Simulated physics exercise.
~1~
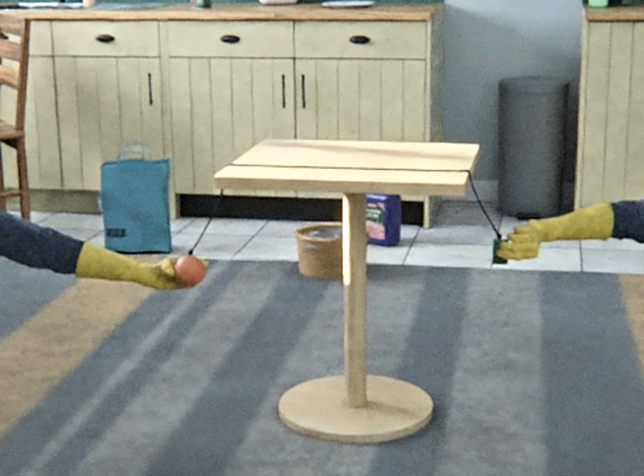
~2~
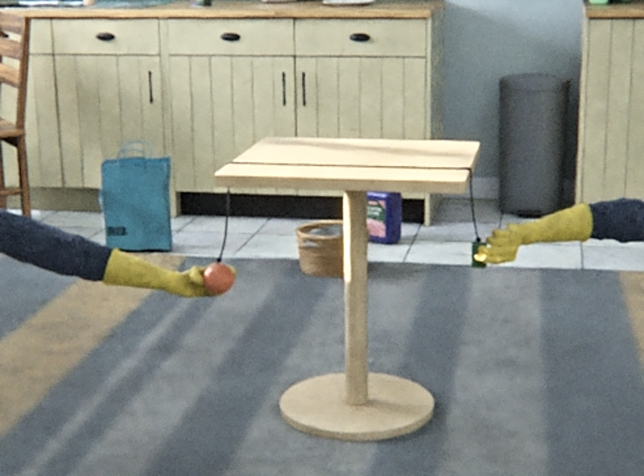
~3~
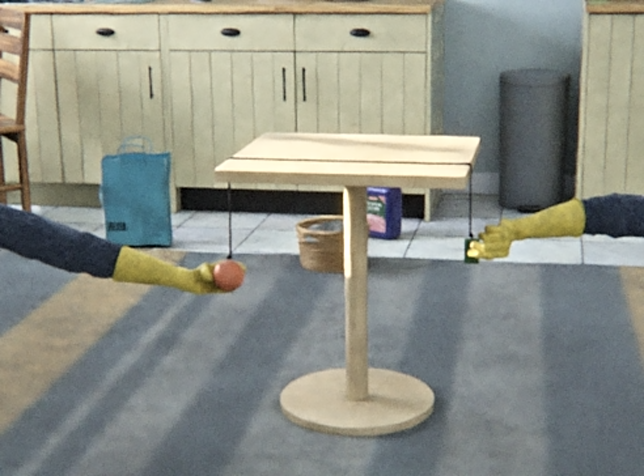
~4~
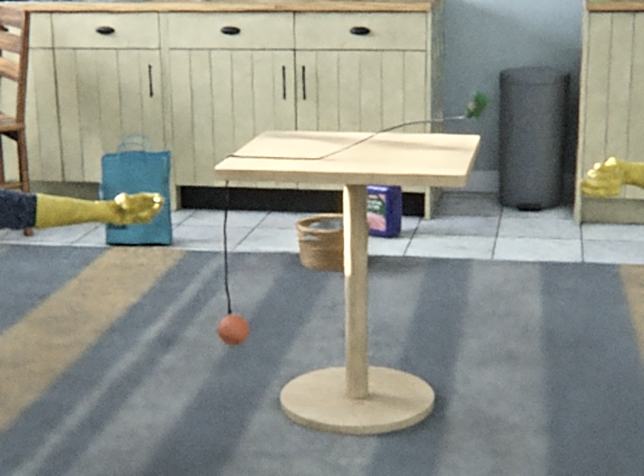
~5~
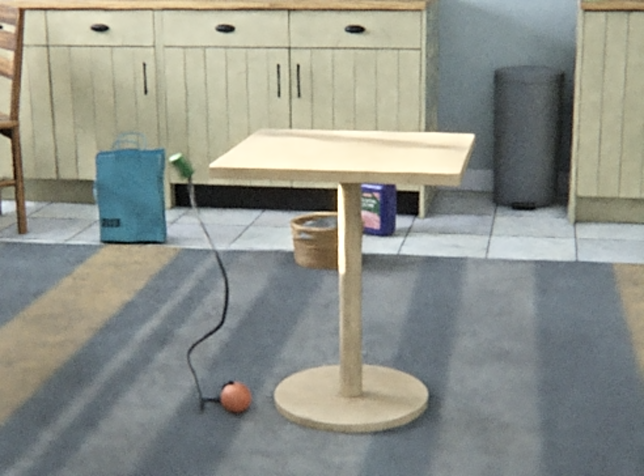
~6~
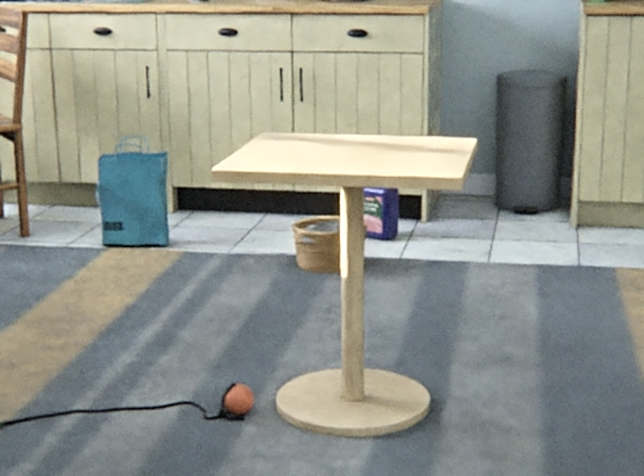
An orange drops left as gloved hands release it, dragging the ribbon off the stand.
